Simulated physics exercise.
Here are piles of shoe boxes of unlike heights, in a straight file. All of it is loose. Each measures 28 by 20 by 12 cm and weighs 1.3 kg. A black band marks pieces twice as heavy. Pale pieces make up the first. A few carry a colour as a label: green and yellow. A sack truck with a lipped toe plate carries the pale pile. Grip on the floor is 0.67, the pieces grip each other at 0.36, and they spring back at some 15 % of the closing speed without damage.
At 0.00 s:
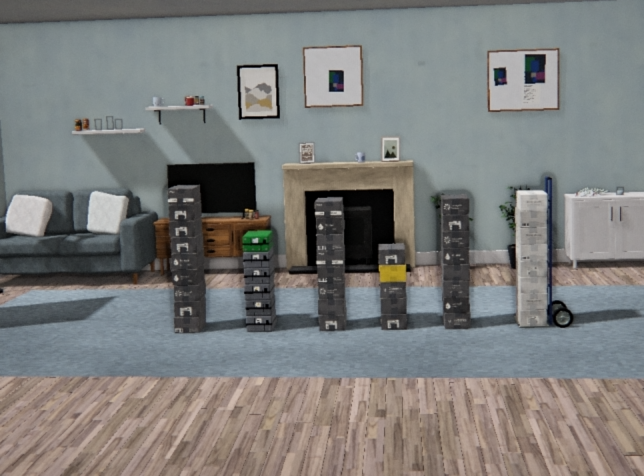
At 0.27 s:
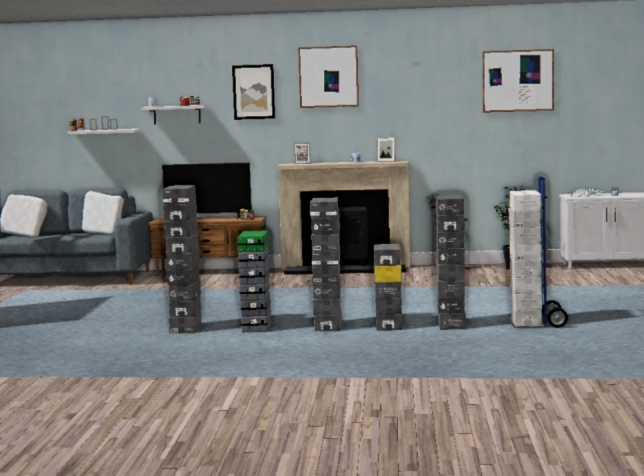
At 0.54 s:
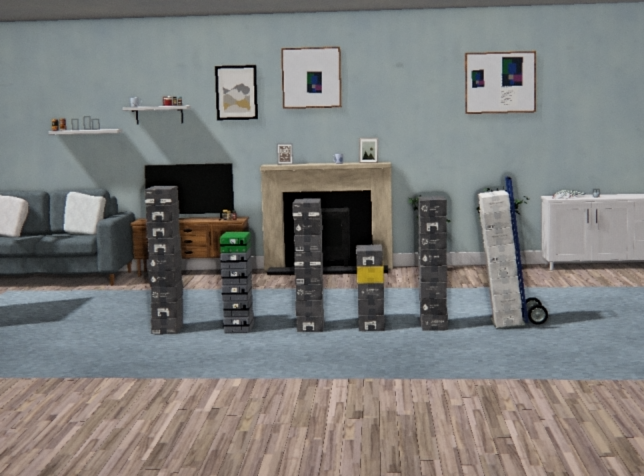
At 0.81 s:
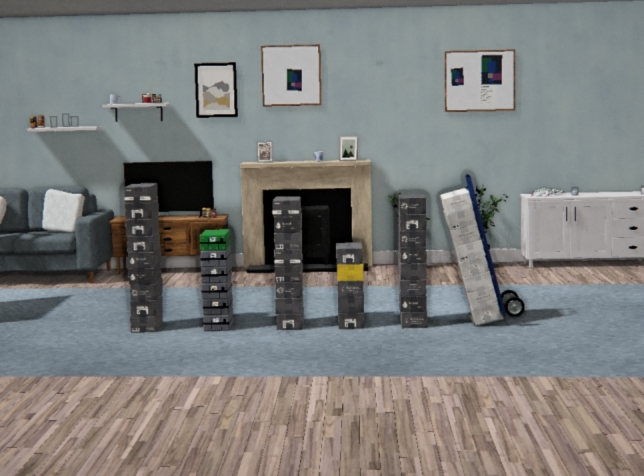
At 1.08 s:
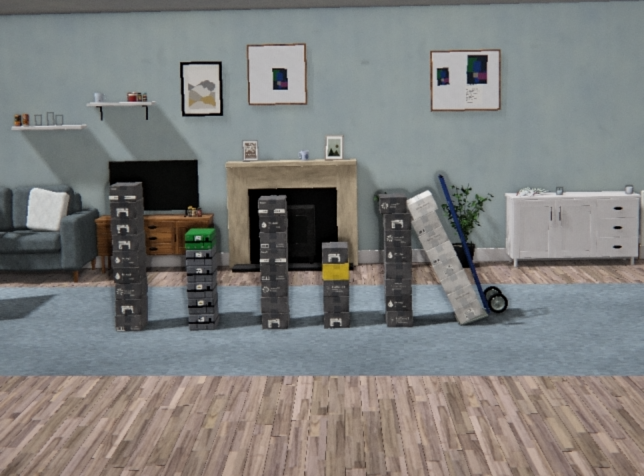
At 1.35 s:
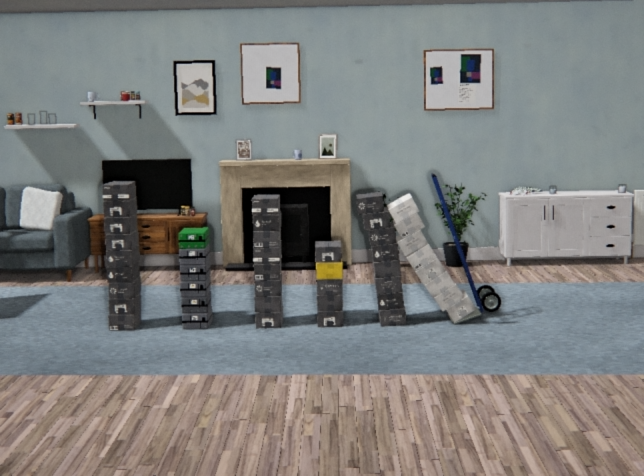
The footage shows a row of box stacks in a living room as a blue hand truck tilts left, leaning the pale stack at the right end against the neighbouring grey stack, which begins to lean slightly left.
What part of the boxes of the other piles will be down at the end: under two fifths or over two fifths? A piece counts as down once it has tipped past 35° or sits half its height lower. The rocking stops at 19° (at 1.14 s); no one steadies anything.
Ending down: Over two fifths.
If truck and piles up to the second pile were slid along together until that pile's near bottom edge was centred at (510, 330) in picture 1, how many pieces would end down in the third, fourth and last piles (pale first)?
Then third 4, fourth 8, last 8.
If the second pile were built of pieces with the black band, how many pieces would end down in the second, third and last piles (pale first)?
In that case second 0, third 0, last 0.
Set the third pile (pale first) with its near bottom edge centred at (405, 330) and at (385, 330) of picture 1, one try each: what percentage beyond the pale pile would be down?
About 90 and 90 per cent.
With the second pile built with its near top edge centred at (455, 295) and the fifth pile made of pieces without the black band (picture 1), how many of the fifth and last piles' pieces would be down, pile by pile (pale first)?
Then fifth 0, last 0.
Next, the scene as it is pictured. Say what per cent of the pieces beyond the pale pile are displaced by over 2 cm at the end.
It is 100 per cent.
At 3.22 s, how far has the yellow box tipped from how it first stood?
Some 30°.
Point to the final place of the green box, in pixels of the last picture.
Around (79, 295).
After 1.72 s, 8 of the pale pile down; 2 of the 36 other boxes down.
After 2.24 s, 8 of the pale pile down; 8 of the 36 other boxes down; yellow box leaning 15°, 45 mm lower.
After 3.22 s, 8 of the pale pile down; 22 of the 36 other boxes down; yellow box leaning 34°, 19 cm lower; green box leaning 20°, 8 cm lower.
After 3.84 s, 8 of the pale pile down; 33 of the 36 other boxes down; green box leaning 39°, 36 cm lower; yellow box leaning 34°, 19 cm lower.
At rest (5.1 s), 8 of the pale pile down; 33 of the 36 other boxes down; green box leaning 51°, 43 cm lower; yellow box leaning 33°, 19 cm lower. That is 92 per cent. As the last picture would show them, middles, green box near (79, 295), yellow box near (260, 293).
